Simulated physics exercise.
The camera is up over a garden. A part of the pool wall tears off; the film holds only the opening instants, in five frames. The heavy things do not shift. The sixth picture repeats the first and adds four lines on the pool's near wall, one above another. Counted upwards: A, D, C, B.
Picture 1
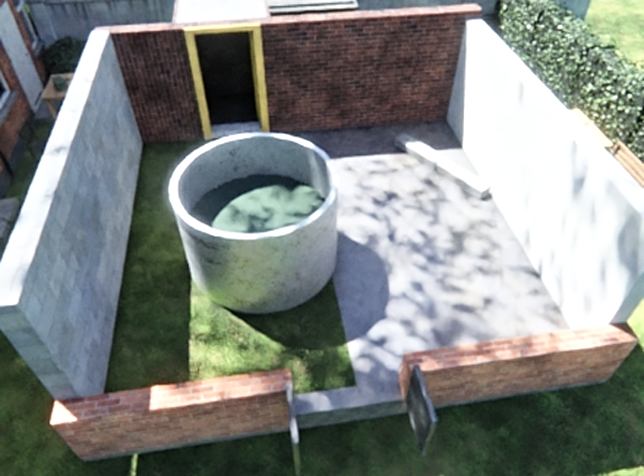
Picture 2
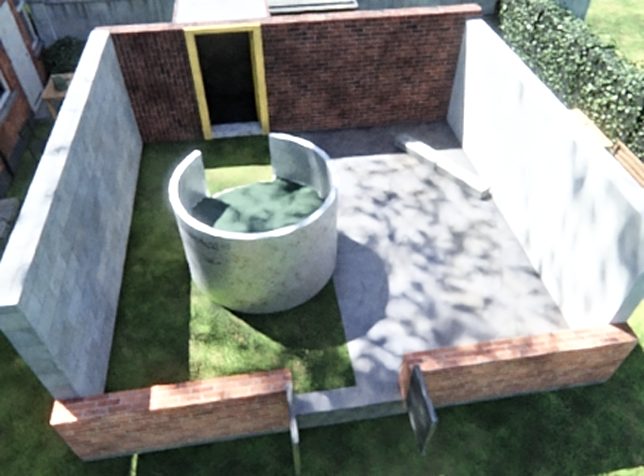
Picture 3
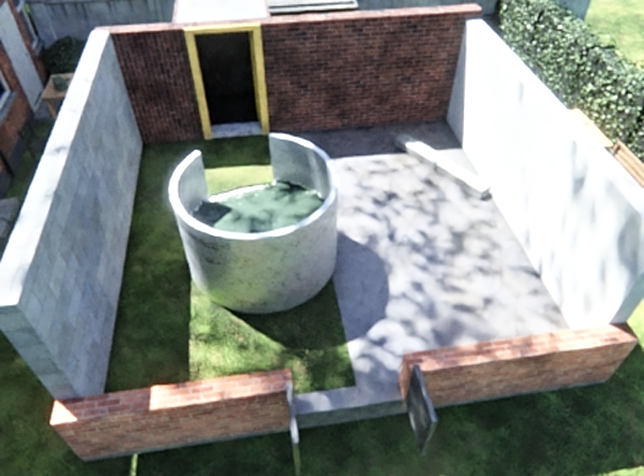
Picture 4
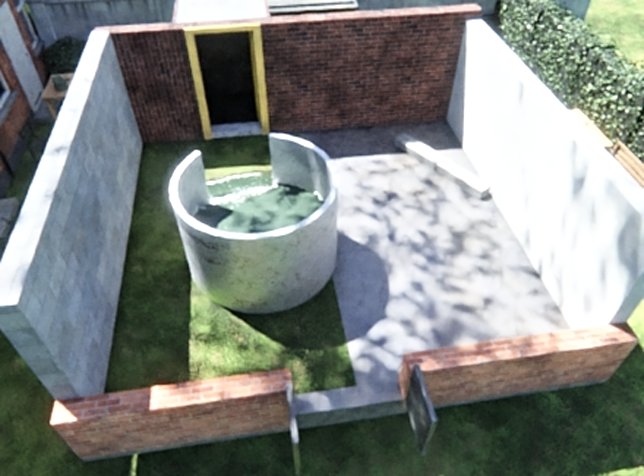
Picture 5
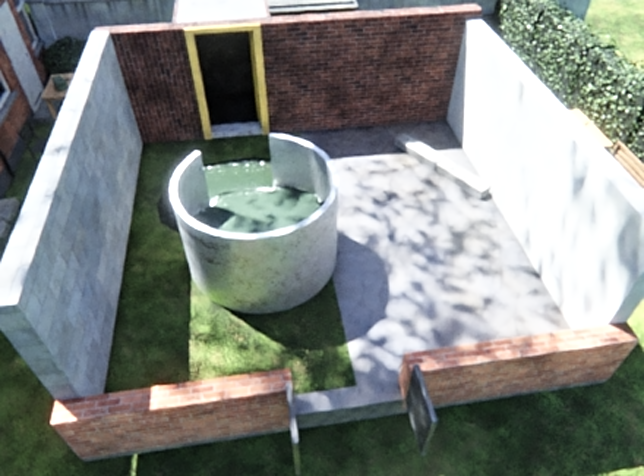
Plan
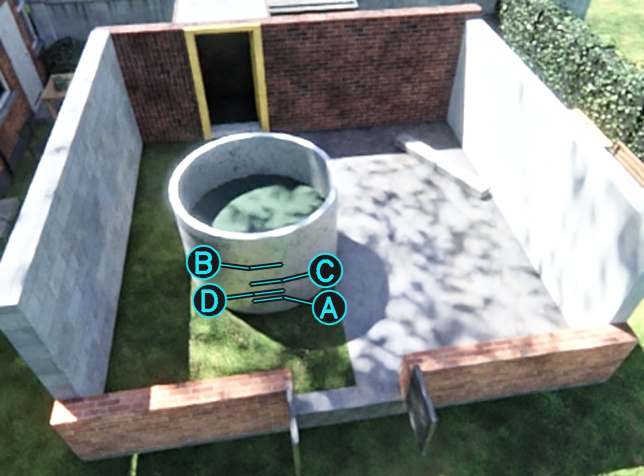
A walled garden of brick and pale grey walls, seen from above by a still camera, holds grass on the left and shadow-dappled paving on the right. A round, pale concrete pool of dark green water stands left of centre, before a yellow-framed doorway, with an open gate at the front. A gap appears in the pool's back rim, and water spreads behind it, darkening the grass at left.
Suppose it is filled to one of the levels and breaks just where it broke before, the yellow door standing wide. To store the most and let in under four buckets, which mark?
I would pick line D.
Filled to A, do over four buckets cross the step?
No, not at all.
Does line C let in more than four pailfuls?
Yes, that goes wrong.
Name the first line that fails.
Here it is line C.
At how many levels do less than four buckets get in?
Two of them.
In cyan, A at (269, 299); B at (265, 266); C at (267, 282); D at (268, 292); from the bottom up A, D, C, B.
Choosing A, nothing gets over.
Choosing B, dozens of bucketfuls pour in.
Choosing C, about 9 bucketfuls get in.
Choosing D, a bucket or two gets in.
